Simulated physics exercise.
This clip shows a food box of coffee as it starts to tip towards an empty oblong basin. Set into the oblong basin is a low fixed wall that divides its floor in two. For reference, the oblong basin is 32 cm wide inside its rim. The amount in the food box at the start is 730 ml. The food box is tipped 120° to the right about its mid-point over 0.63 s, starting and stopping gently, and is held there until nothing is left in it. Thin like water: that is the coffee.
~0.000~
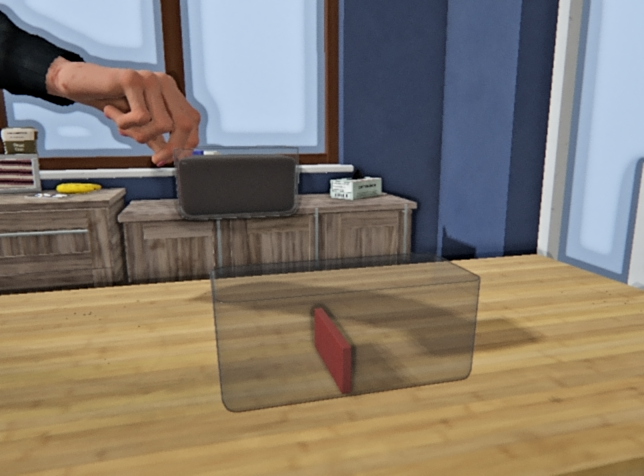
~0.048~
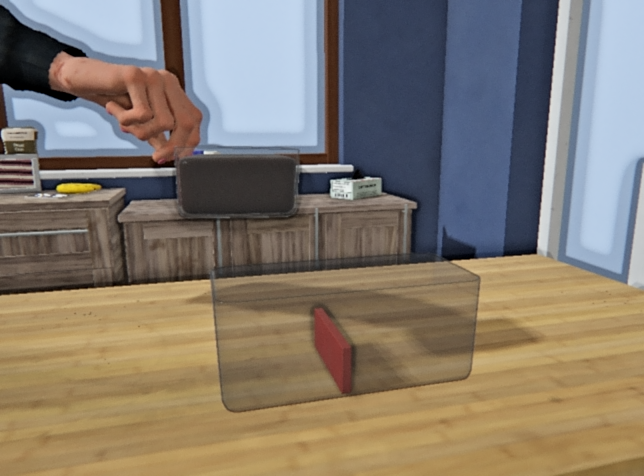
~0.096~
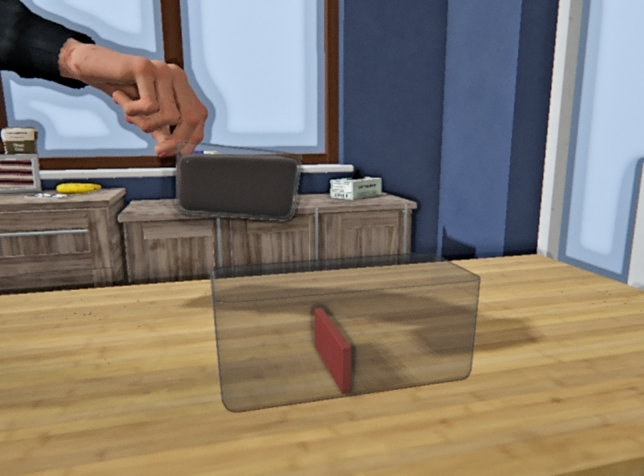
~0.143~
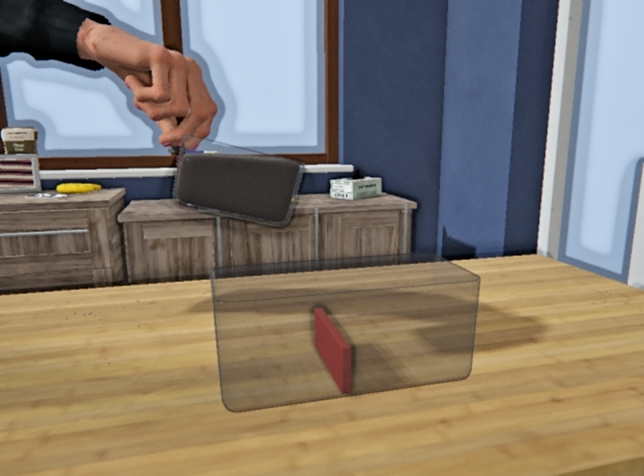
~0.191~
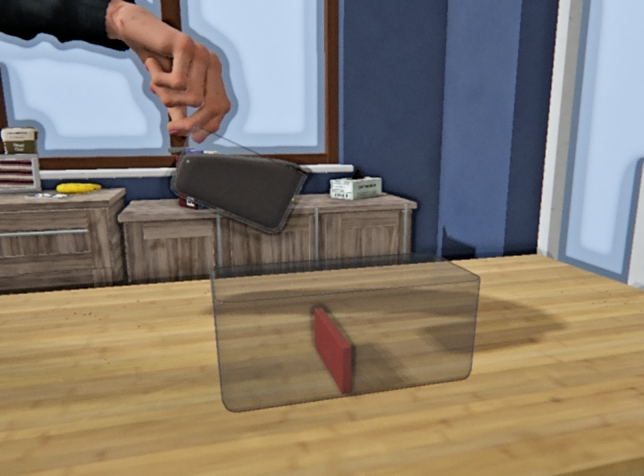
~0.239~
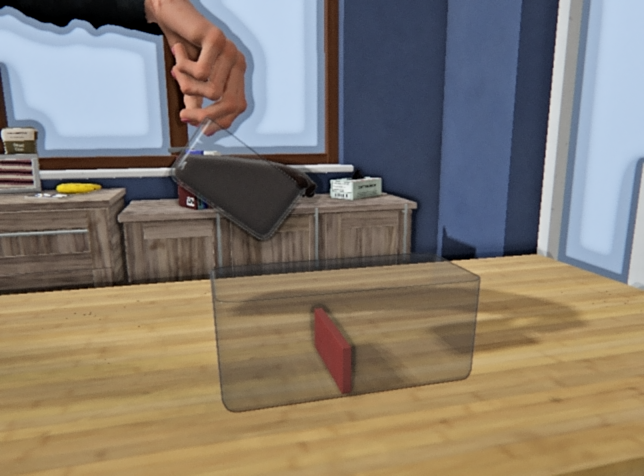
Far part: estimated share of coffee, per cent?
54 per cent.
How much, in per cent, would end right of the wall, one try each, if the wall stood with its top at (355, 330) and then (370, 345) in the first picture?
First try about 20 %, second try about 30 %.
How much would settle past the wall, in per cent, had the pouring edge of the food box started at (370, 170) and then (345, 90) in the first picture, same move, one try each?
The first try gives around 90 percent, the second around 85 percent.
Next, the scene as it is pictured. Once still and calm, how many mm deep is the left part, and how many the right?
I'd expect close to 16 mm on the left and close to 18 mm on the right.
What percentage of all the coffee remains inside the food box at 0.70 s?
Close to 0 in a hundred.
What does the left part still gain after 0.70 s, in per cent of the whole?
Change: Approx. 3 %.
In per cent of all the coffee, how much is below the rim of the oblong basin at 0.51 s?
56 %, roughly.
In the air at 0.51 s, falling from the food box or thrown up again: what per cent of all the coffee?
It comes to roughly 32 per cent.
By 0.51 s the tilt is 109° and 12 per cent is still to pour, 13 is left of the wall and 43 right of it.
By 0.70 s the tilt is 120° and 0 per cent is still to pour, 40 is left of the wall and 55 right of it.
By 0.91 s the tilt is 120° and 0 per cent is still to pour, 42 is left of the wall and 54 right of it.
By 1.13 s the tilt is 120° and 0 per cent is still to pour, 43 is left of the wall and 54 right of it.
At rest 43 per cent lies left of the wall, 54 right of it and 3 outside.
